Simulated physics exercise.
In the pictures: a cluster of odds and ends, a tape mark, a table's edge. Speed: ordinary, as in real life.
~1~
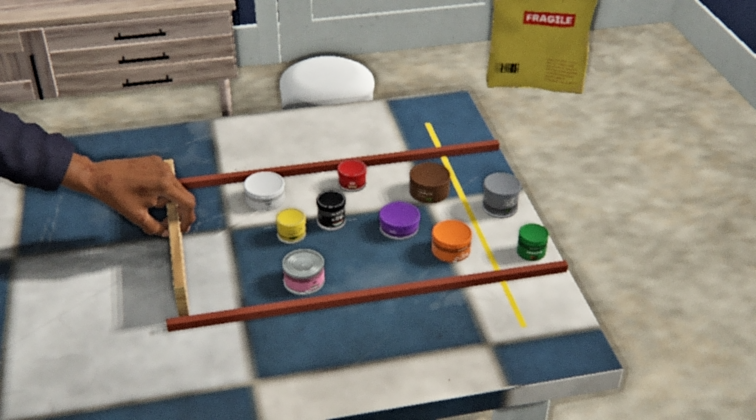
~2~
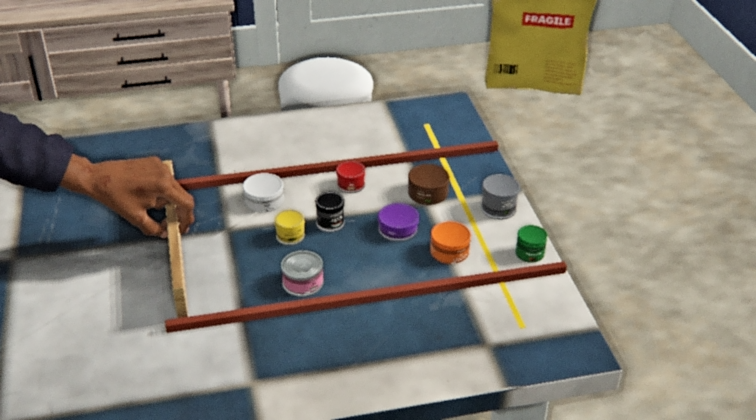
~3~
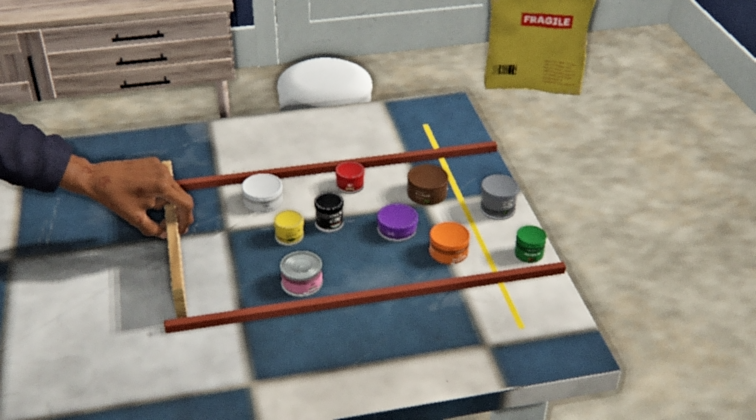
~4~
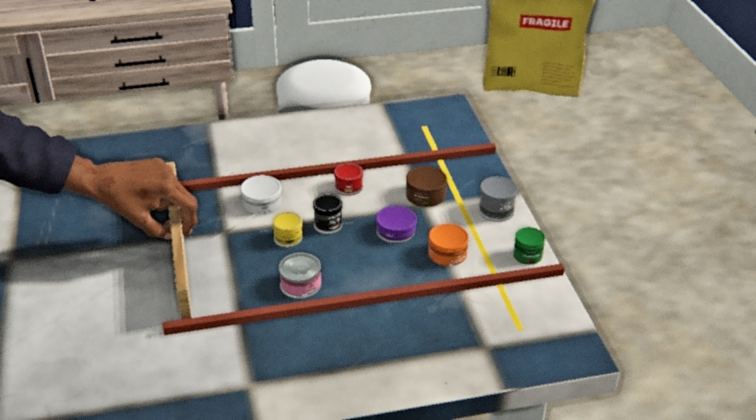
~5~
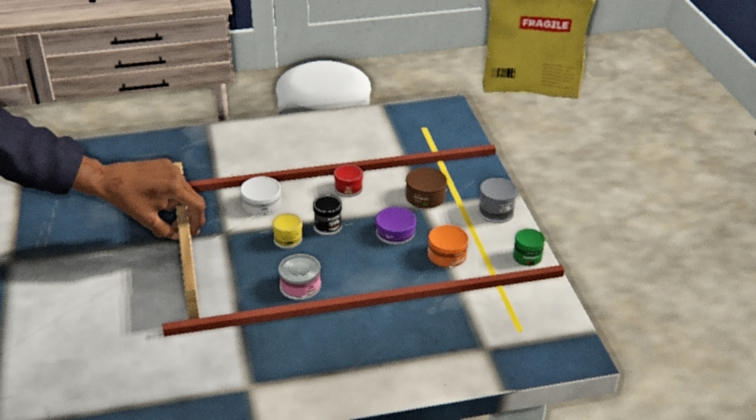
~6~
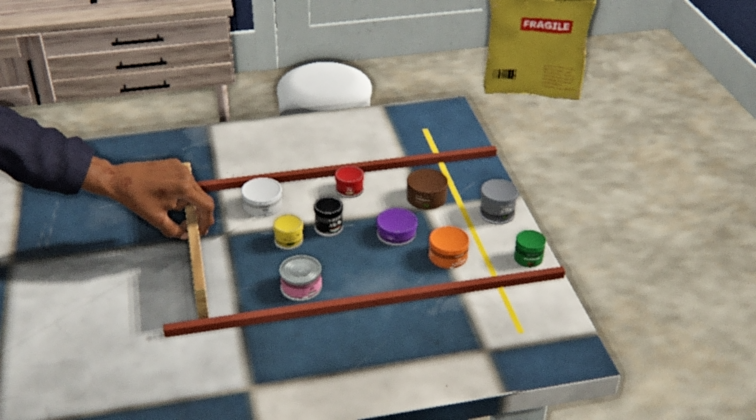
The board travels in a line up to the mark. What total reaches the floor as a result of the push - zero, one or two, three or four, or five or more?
The total on the floor is one or two.
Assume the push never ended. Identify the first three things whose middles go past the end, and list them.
Grey tin, green tub, orange tub.
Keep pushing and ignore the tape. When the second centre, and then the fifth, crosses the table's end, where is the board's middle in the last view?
I'd say close to (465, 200), and after that close to (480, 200).
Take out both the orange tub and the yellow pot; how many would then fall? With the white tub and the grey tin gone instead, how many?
You'd see 0 fallen, and 0 in the other try.
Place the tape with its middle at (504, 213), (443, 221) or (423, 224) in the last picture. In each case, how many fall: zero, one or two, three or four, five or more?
Place by place: At least five, then no fall at all, then none at all.
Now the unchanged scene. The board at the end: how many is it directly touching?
Counting them up gives 4.
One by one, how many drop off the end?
2.
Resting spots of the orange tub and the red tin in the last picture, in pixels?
The orange tub comes to rest at (536, 237), and the red tin comes to rest at (488, 158).
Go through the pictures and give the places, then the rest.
In the first picture, green tub (533, 242); grey tin (501, 195); brown tub (430, 183); board (176, 235); tape (470, 212).
In the second picture, grey tin (500, 197); board (174, 236).
In the third picture, brown tub (428, 185); white tub (263, 194).
In the fourth picture, green tub (529, 246); yellow pot (288, 230).
In the fifth picture, grey tin (498, 201); red tin (349, 181).
In the sixth picture, green tub (530, 249); grey tin (498, 202); brown tub (427, 189); board (194, 238); tape (467, 218).
Soon after, none off yet; green tub at rest near (530, 249); grey tin at rest near (498, 202); brown tub at rest near (427, 189).
Then, none off yet; green tub at rest near (530, 249); grey tin moving near (504, 200); brown tub moved about its own width near (465, 189).
By the end, the number that fall off is one or two; fallen, grey tin and green tub.
